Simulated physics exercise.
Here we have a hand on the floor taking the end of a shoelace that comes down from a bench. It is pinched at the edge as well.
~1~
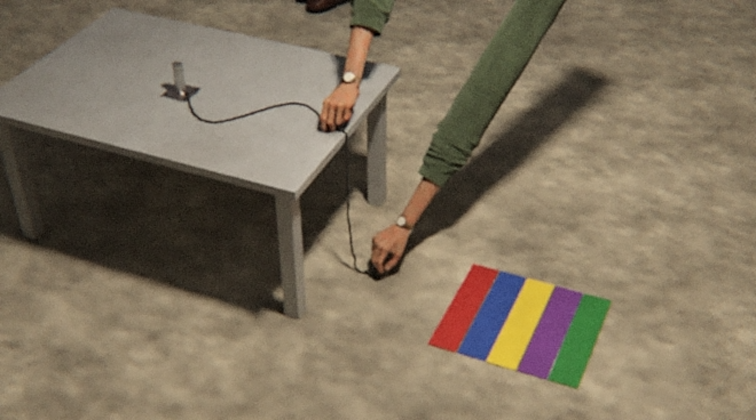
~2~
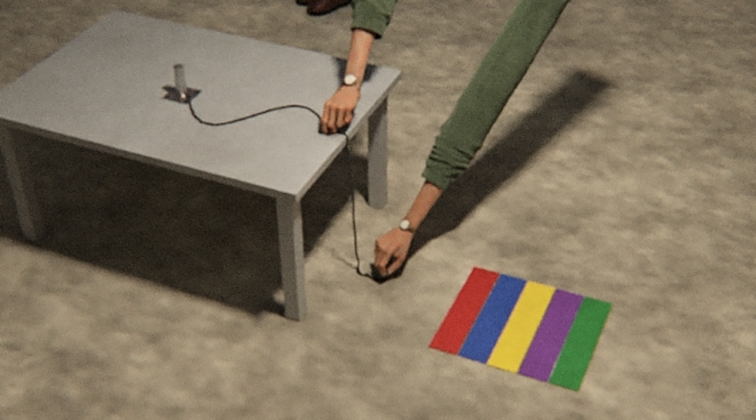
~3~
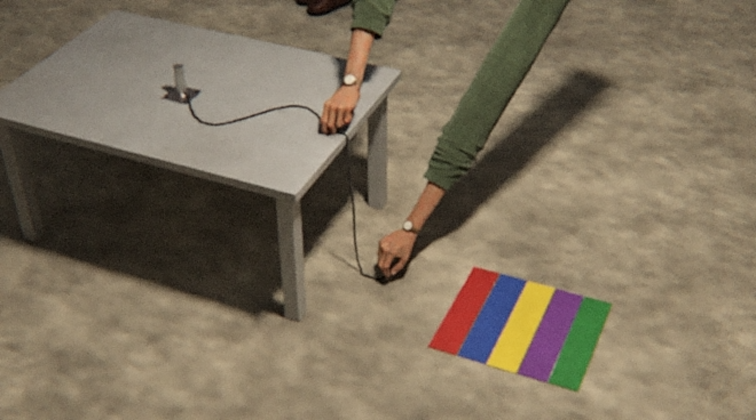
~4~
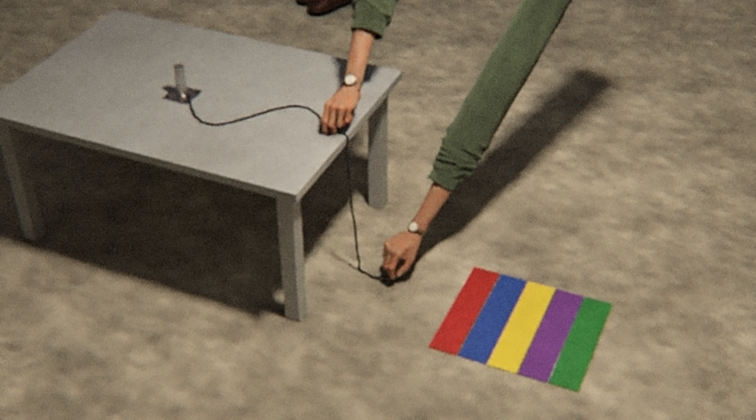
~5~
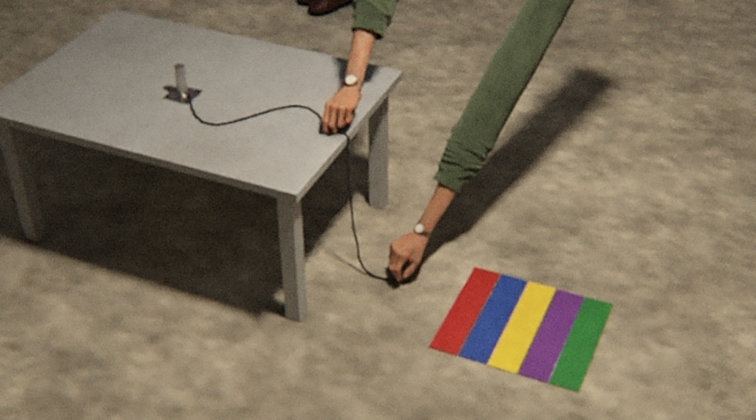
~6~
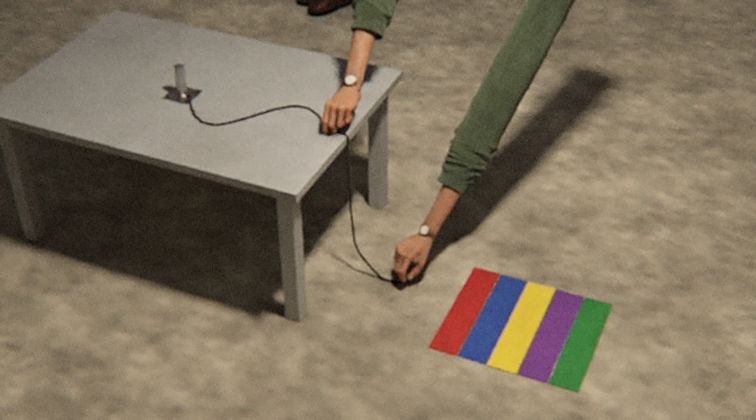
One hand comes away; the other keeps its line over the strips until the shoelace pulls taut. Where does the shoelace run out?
It halts on the purple strip.
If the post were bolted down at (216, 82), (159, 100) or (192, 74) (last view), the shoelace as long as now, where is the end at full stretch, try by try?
Near (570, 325), (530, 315) and (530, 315).
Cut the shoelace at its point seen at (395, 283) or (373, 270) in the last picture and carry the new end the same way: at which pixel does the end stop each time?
Try by try, around (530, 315) and (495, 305).
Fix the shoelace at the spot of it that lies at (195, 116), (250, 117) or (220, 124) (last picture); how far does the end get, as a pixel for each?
Near (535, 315), (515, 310) and (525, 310).
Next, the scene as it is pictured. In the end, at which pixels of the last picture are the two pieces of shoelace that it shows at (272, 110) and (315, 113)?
They go to (303, 125) and to (348, 139).
Soon after, end near (498, 304); over blue.
After that, end near (533, 314); over yellow.
At the stop, end near (554, 320); over purple. Over purple.
